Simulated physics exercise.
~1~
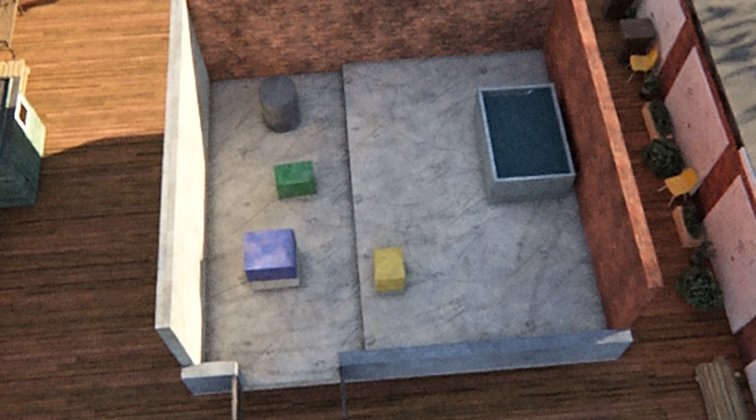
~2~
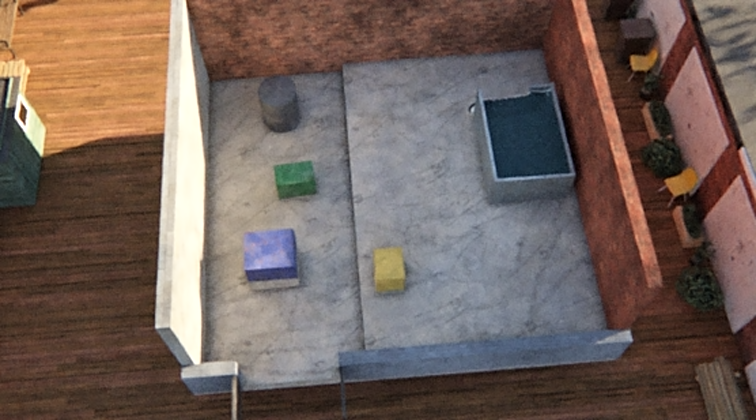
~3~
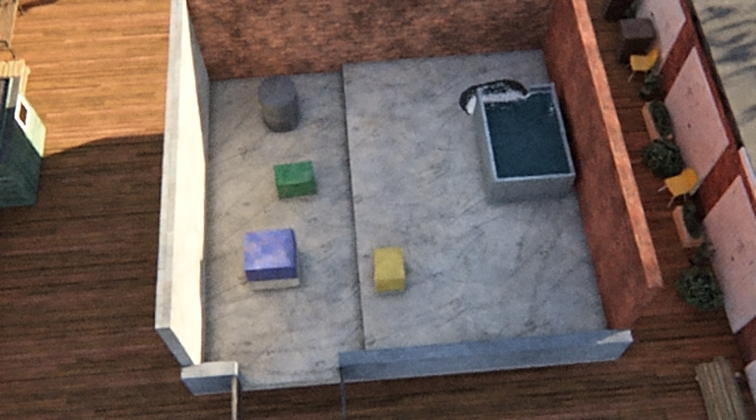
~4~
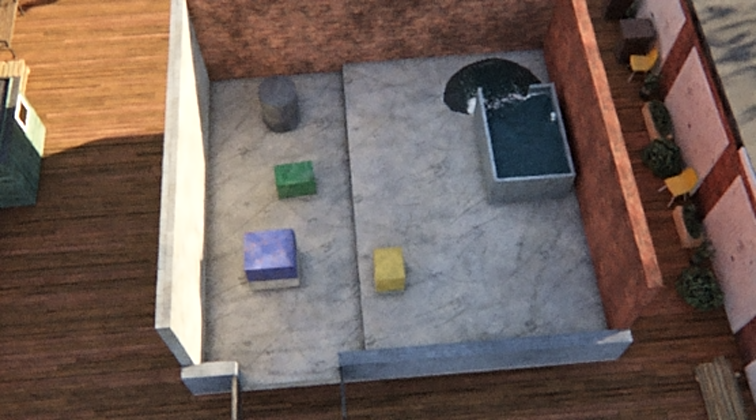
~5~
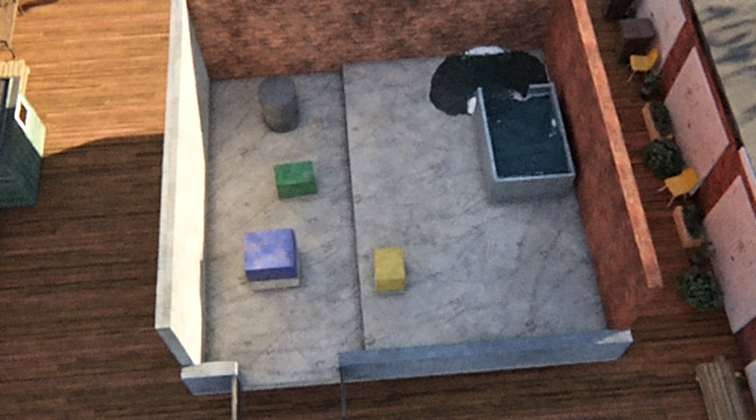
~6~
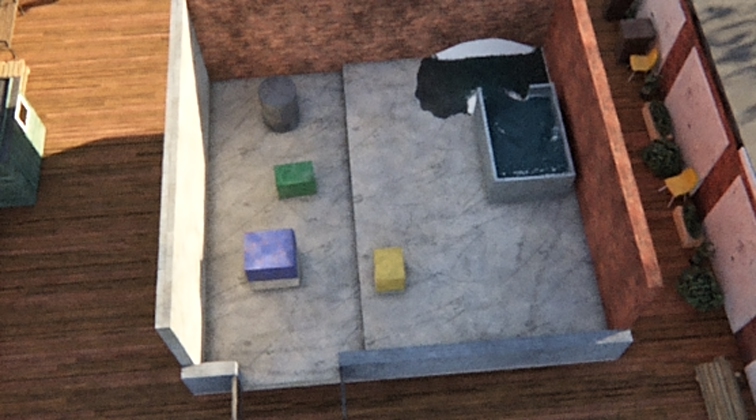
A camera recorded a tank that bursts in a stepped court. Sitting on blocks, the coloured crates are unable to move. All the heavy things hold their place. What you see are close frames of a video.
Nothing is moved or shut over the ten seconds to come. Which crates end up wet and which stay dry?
Outcome: The yellow crate is protected by its plinth. The green crate is not protected by its plinth. The blue crate is protected by its plinth.
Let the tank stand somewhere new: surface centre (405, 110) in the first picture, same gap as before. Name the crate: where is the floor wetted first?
The green-painted one comes first.
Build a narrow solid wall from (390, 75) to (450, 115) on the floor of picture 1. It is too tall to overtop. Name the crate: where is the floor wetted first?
I'd pick the green-painted one.
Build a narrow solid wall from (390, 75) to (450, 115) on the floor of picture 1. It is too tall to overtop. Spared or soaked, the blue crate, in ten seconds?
Blue stays out of it.
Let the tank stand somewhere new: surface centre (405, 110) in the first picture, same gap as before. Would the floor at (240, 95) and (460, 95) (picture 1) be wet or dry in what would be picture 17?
The first is wetted, and then the second is wetted.
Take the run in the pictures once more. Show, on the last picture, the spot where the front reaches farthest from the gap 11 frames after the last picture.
The farthest point of the front sits at (243, 83).
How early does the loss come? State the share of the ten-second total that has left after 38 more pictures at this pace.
About 0 per cent.
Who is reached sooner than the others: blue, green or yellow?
First to get wet: The green crate.
A moment on, water covers 10 % of the floor; the yellow crate not reached, the green crate not reached, the blue crate not reached.
Next, water covers 20 % of the floor; the yellow crate not reached, the green crate not reached, the blue crate not reached.
Then, water covers 35 % of the floor; the yellow crate not reached, the green crate water round its plinth, the blue crate not reached.
Later, water covers 55 % of the floor; the yellow crate not reached, the green crate water round its plinth, the blue crate water round its plinth.
In the end, water covers 70 % of the floor; the yellow crate stayed above the water, the green crate was topped, the blue crate stayed above the water.
